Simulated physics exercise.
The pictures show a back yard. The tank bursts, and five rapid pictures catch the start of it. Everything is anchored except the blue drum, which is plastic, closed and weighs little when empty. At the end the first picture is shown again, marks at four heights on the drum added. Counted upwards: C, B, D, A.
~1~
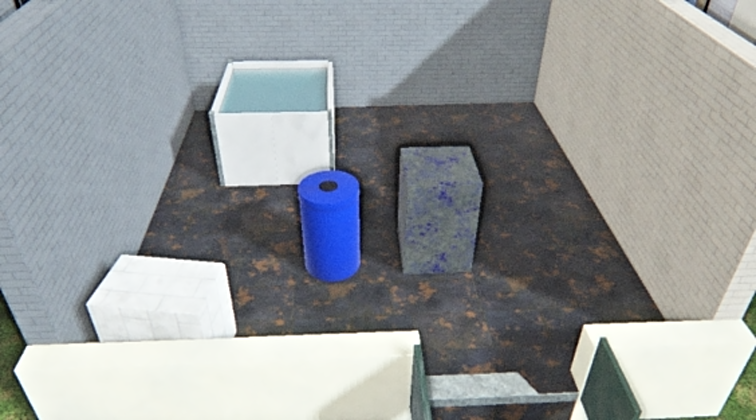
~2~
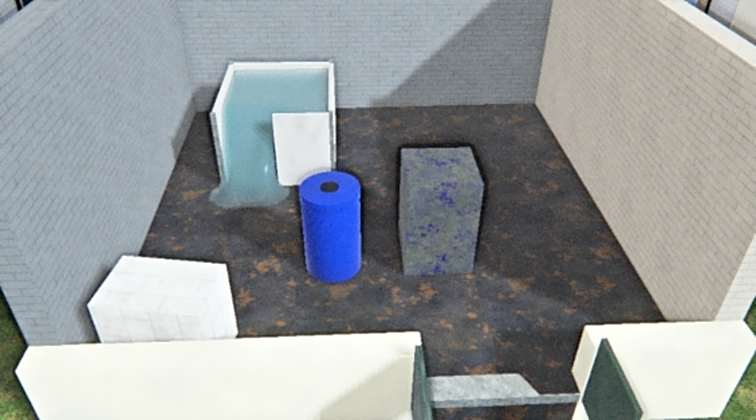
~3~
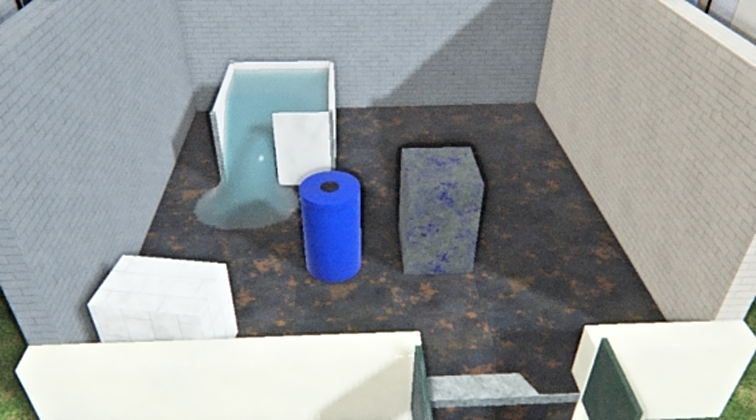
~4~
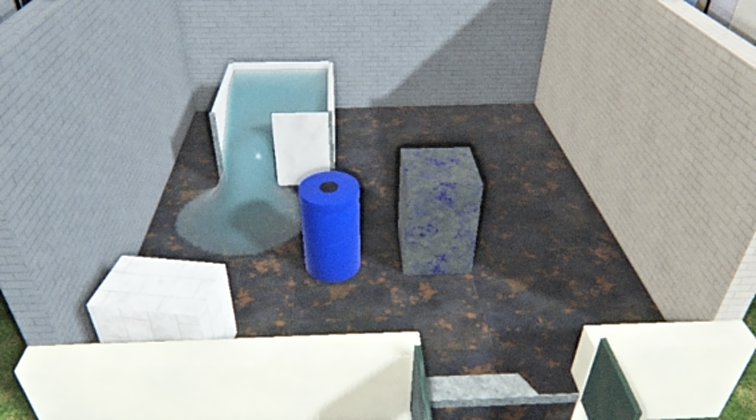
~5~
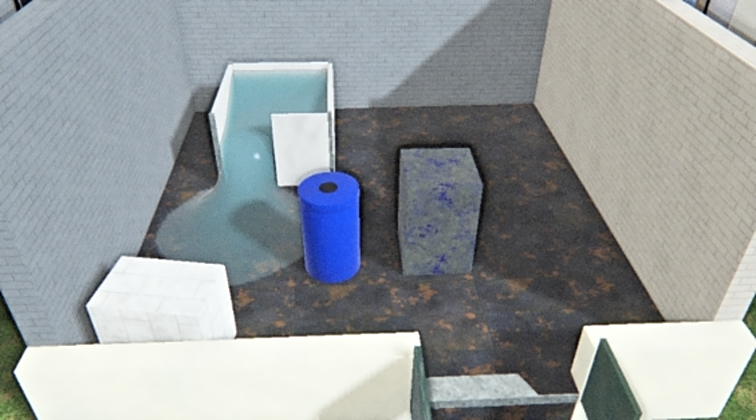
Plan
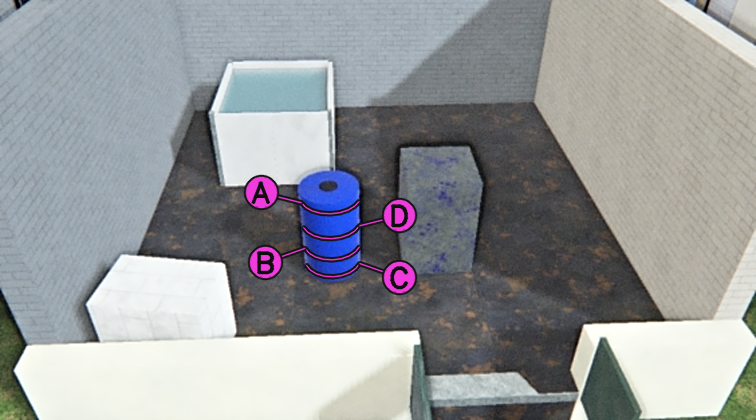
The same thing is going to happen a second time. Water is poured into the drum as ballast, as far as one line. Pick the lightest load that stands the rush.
It is B.
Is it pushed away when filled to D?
No, not at all.
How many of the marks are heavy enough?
Three of them.
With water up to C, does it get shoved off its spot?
Yes, that goes wrong.
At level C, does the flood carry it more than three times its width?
Yes, clearly.
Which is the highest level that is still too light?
That is level C.
On the marked copy, A at (330, 213); B at (332, 259); C at (333, 276); D at (331, 238); from the bottom up C, B, D, A.
With A, it does not move.
With B, it does not move.
With C, it is pushed about 5 times its own width away.
With D, it does not move.
